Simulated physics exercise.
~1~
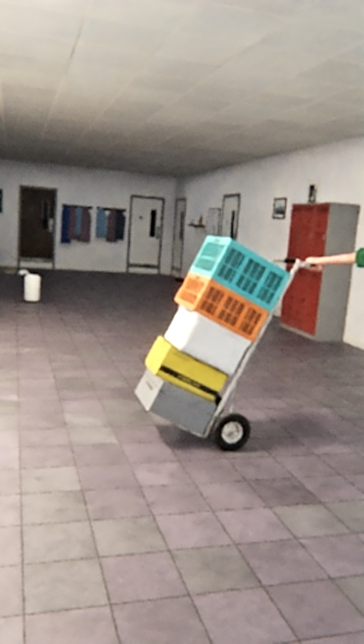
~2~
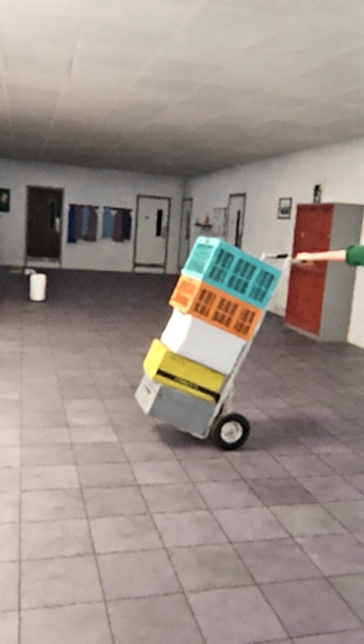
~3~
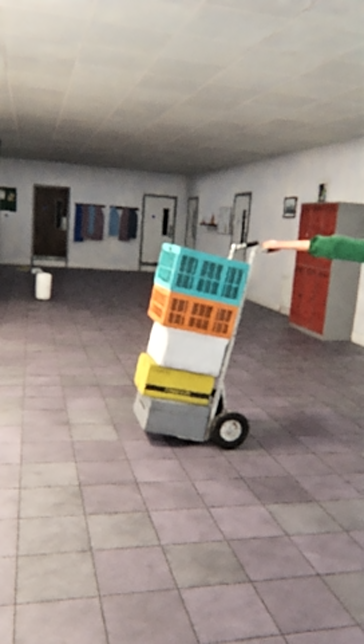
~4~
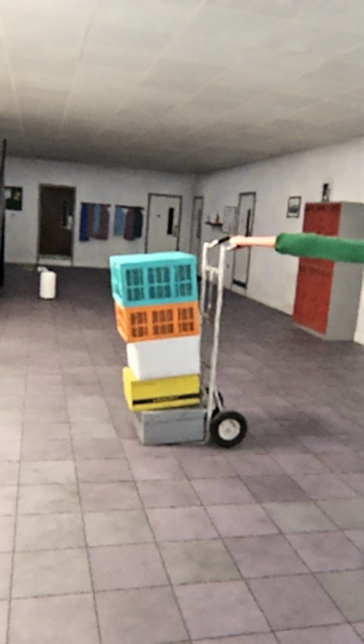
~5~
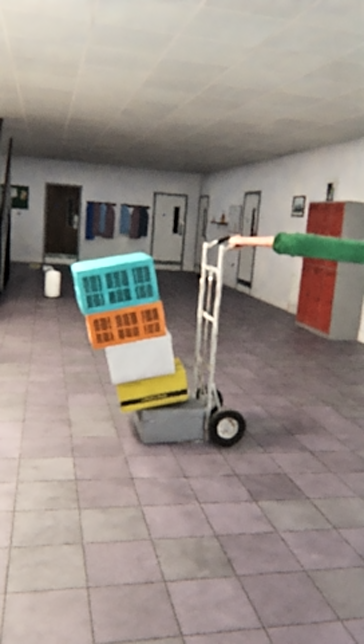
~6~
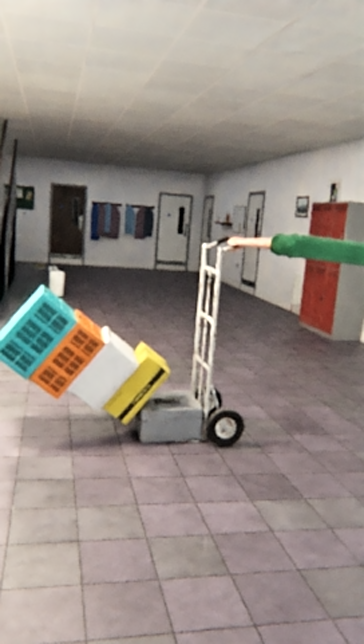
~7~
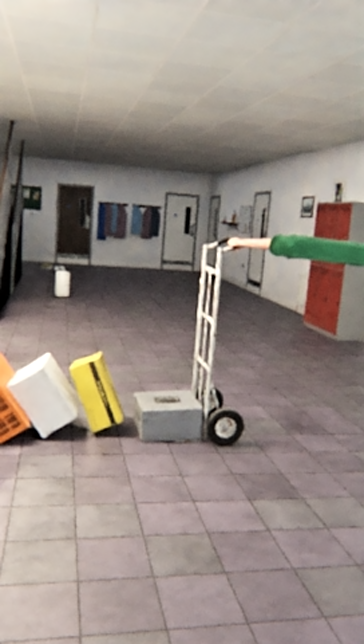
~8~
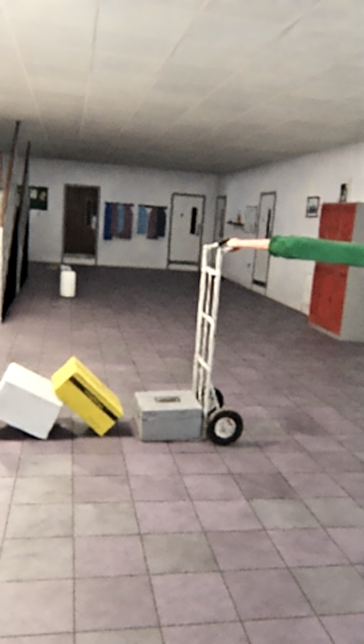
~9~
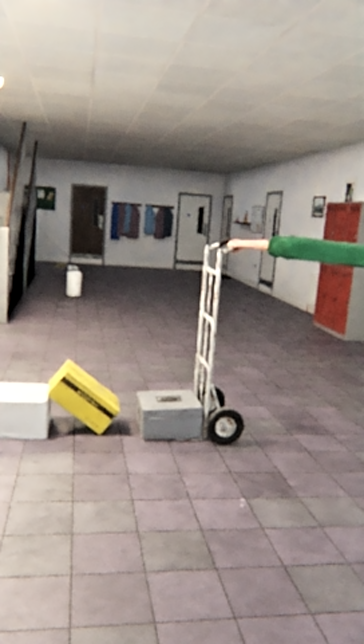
Stacked crates and boxes toppling left off a hand truck as a green-sleeved arm tips it upright, leaving only the grey toolbox.
